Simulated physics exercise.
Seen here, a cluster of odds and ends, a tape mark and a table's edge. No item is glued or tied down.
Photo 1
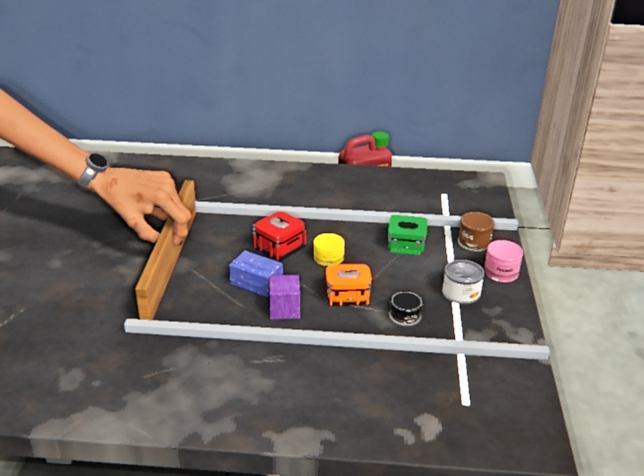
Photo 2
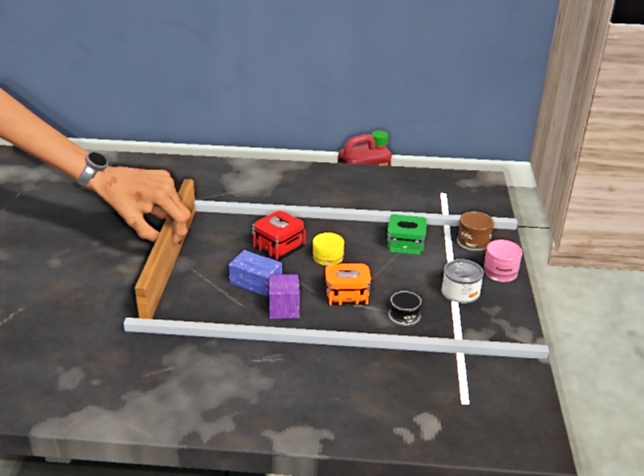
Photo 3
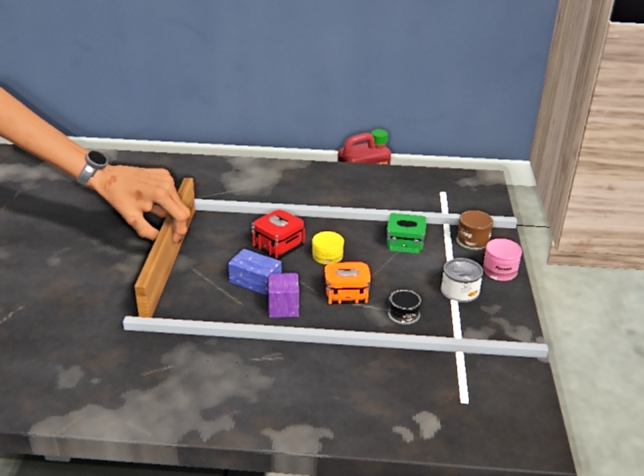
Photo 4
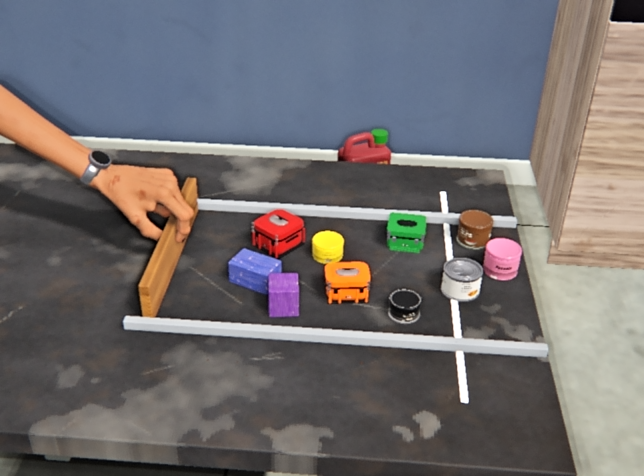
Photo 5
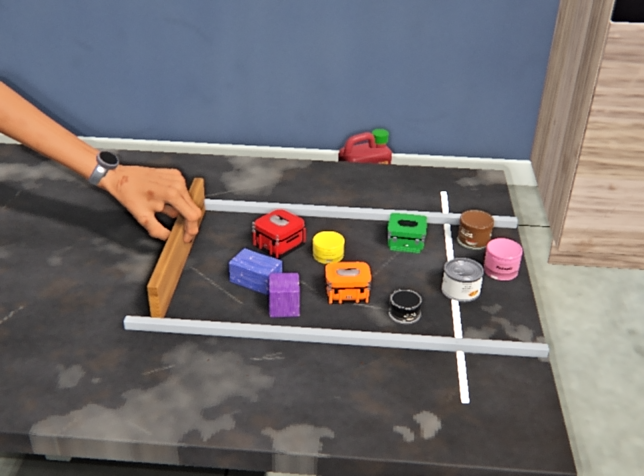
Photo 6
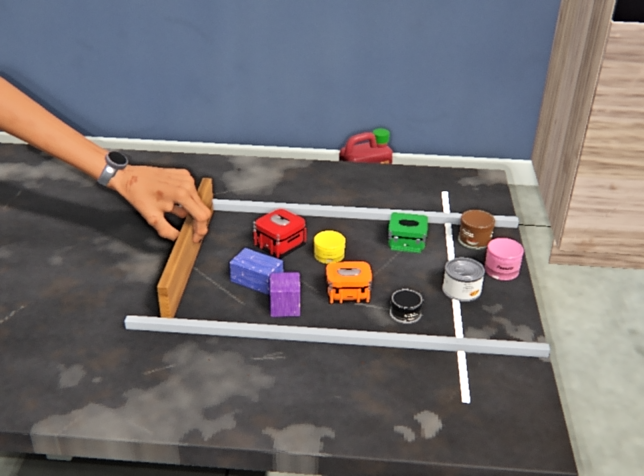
A wooden board, held upright by a hand at the left of a dark tabletop, stays almost still at first between two pale rails. The hand then slides it a short way right, toward the colourful cases, blocks, tubs and tins, which stay in place, some beyond a white tape line.
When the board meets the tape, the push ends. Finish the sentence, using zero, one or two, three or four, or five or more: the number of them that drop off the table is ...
The number that drop off the table is one or two.
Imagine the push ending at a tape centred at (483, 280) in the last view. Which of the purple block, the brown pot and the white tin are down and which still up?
Purple block stays put, brown pot goes off, white tin goes off.
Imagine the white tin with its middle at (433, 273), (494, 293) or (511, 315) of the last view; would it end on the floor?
Place by place, it holds its place, holds its place, holds its place.
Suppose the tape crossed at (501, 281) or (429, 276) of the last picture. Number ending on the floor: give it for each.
Counts per try: 6; 0.
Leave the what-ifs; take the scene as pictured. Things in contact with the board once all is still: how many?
It's 4 of them.
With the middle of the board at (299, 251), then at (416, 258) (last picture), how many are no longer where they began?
At the first place 5, at the second 9.
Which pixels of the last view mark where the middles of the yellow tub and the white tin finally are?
Roughly (468, 260) for the first and roughly (521, 280) for the second.
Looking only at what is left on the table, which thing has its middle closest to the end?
The white tin.
Early on, none off yet; pink tub at rest near (504, 259); brown pot at rest near (476, 230); white tin at rest near (463, 280).
Finally, the number that fall off is one or two; lost, brown pot.
